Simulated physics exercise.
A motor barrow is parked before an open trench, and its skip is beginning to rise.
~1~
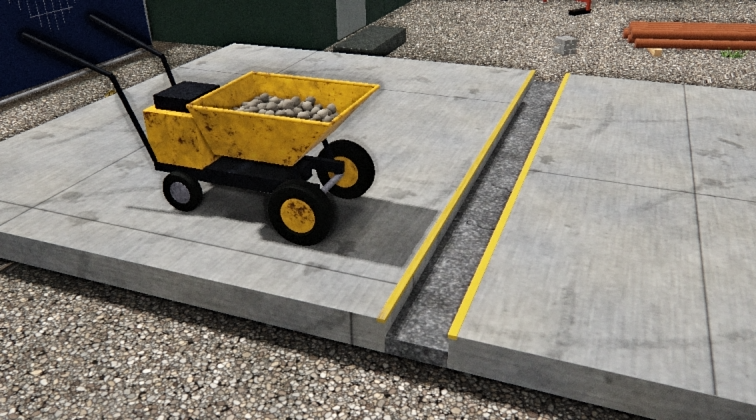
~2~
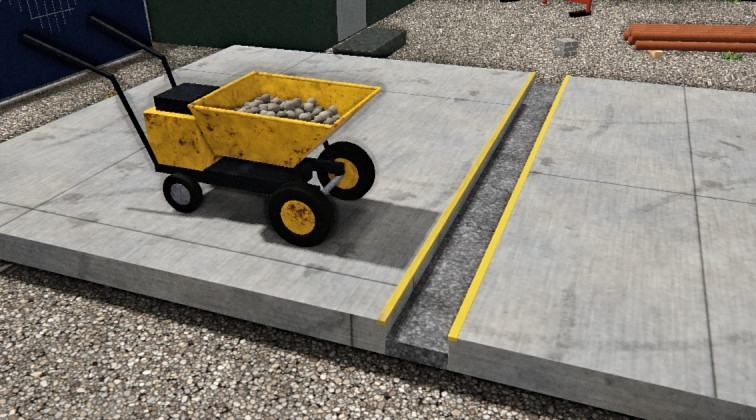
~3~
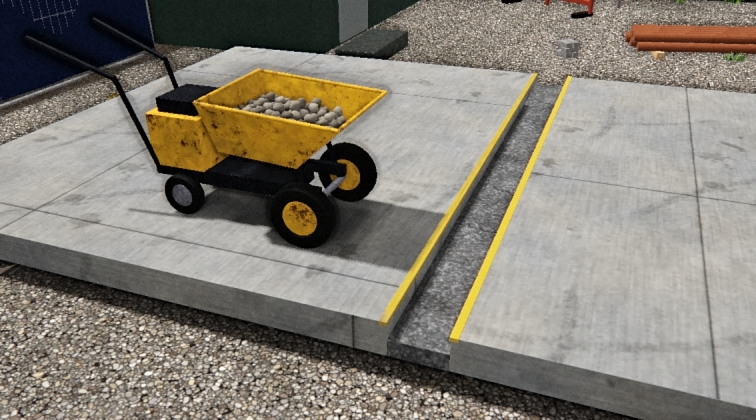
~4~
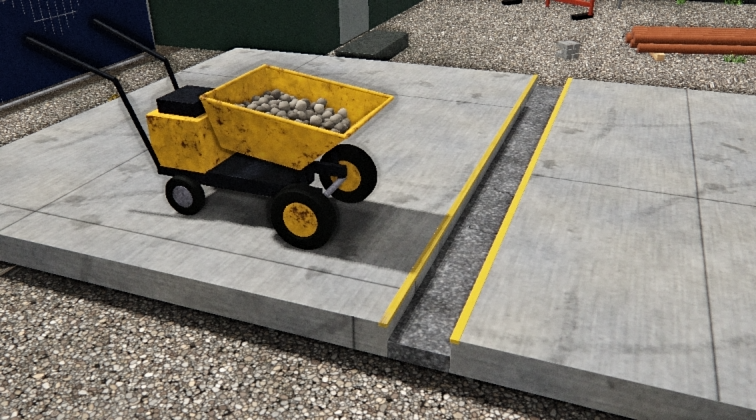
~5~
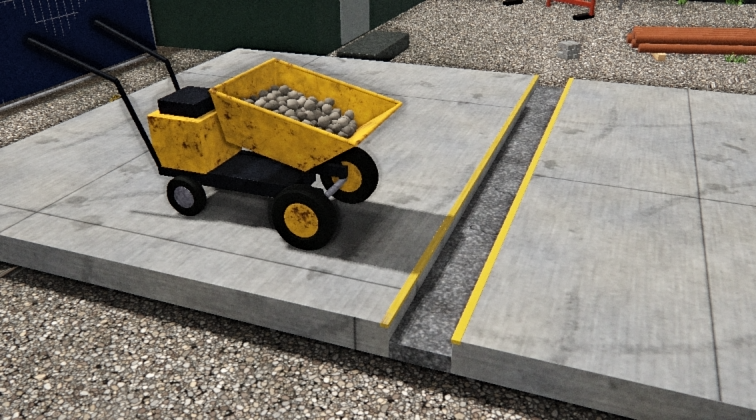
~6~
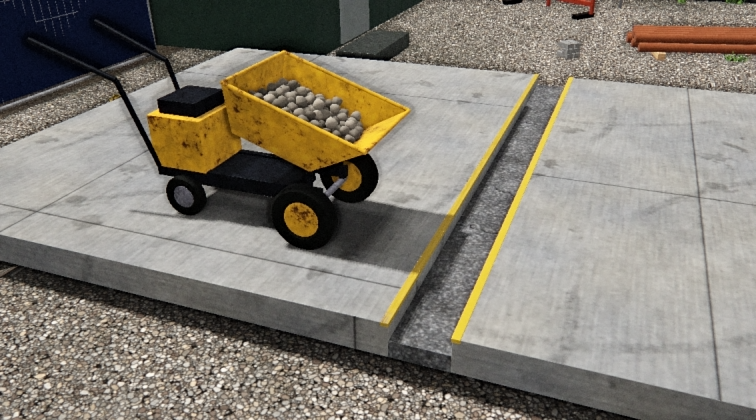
On a concrete slab beside a narrow trench, a parked yellow motor barrow slowly tilting its stone-filled skip forward to the right.
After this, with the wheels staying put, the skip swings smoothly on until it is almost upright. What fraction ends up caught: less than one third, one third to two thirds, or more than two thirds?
Beyond two thirds.
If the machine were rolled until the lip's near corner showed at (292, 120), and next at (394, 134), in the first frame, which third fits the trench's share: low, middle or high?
First: One to two thirds. Second: Under a third.
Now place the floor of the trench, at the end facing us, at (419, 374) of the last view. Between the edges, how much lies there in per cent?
Estimated share: Approx. 100 %.
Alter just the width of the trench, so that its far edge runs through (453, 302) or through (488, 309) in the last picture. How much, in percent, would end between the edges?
In order: Some 70 per cent, then some 90 per cent.
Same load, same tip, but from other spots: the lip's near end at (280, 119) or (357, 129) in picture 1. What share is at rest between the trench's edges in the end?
Result: 40 in a hundred, then 70 in a hundred.
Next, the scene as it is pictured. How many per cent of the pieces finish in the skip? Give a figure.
Result: Close to 0 per cent.
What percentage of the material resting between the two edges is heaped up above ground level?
30 %.
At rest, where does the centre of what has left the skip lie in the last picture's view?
Resting centre, last picture - approx. (462, 248).
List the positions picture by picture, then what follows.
In the first picture, lip of the skip at (330, 125), level; top of the load at (280, 117), river pebbles; first edge of the trench at (400, 288); far edge at (467, 302), the trench over half as wide as the skip, and shallow for its width.
In the second picture, lip of the skip at (332, 128), level; top of the load at (281, 118).
In the third picture, lip of the skip at (338, 131), tipped barely; top of the load at (278, 108).
In the fourth picture, lip of the skip at (346, 137), tipped a little; top of the load at (274, 109).
In the fifth picture, lip of the skip at (356, 145), tipped a little; top of the load at (267, 113).
In the sixth picture, lip of the skip at (365, 153), tipped clearly; top of the load at (283, 104); first edge of the trench at (403, 292); far edge at (471, 306).
Soon, skip tipped steeply; all in the skip.
A while on, skip tipped right over; most in the skip; a small part short of the trench; about a quarter in or heaped over the trench; a stray few falling.
Towards the end, skip tipped right over; a small part in the skip; a small part short of the trench; most in or heaped over the trench; a small part beyond it.
Finally, skip tipped right over; a stray few in the skip; a small part short of the trench; most in or heaped over the trench; a small part beyond it.
